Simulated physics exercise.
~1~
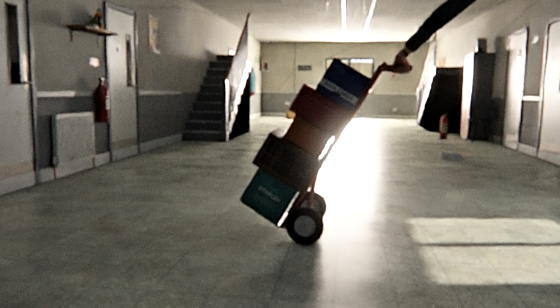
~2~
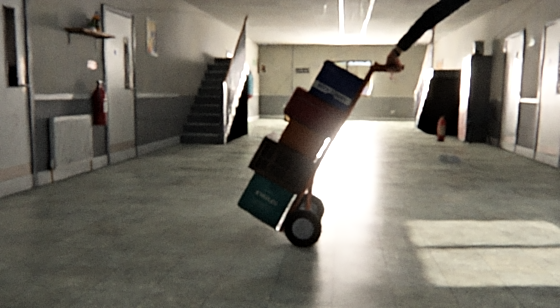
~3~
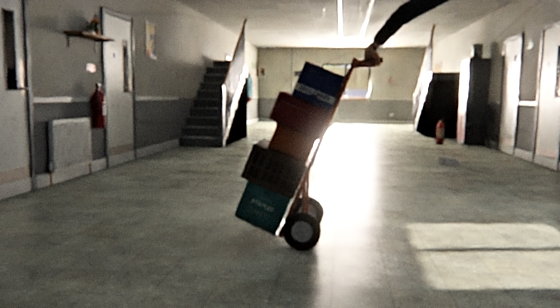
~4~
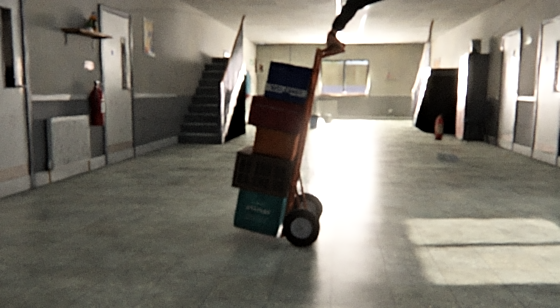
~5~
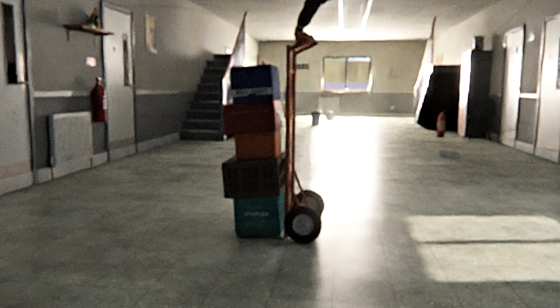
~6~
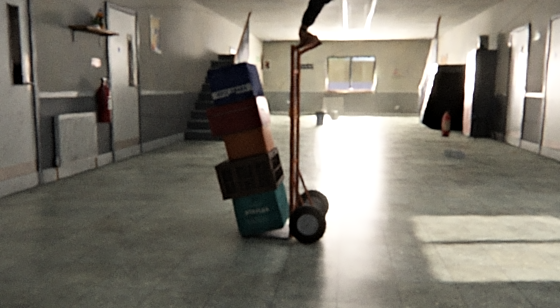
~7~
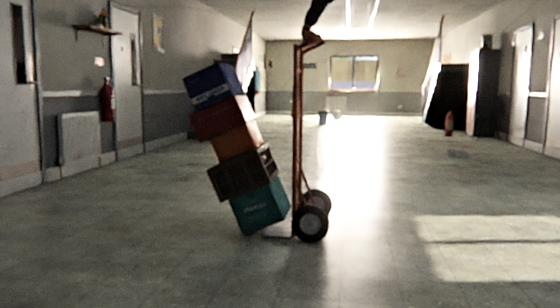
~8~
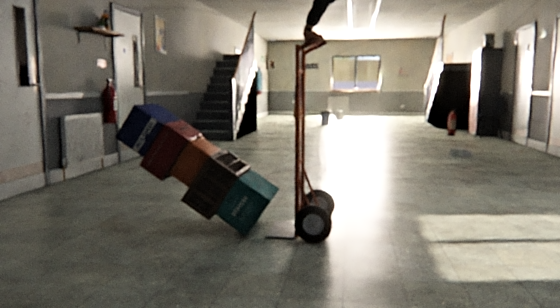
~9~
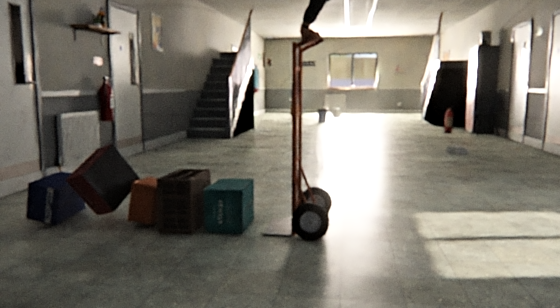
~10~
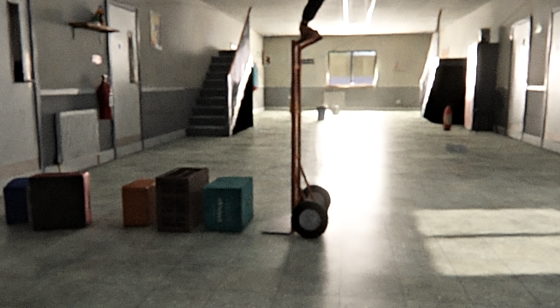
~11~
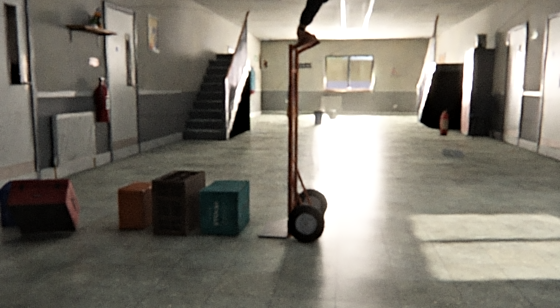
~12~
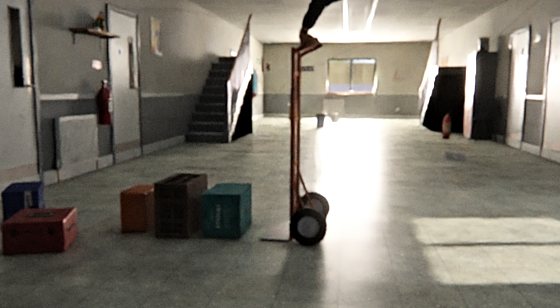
A sack truck loaded with a leaning stack of five boxes stands in a wide, sunlit hallway, seen from the side by a slightly swaying camera, with stairs behind. A hand at the upper right grips its handle; turquoise is lowest, then brown, orange, red and blue on top. The arm swings the truck upright, and it stops abruptly. The stack keeps going, tilting left away from the frame and toppling across the floor. The red box tumbles farthest forward beside the blue one, while orange, brown and turquoise rest in a row left of the upright, still-held truck.
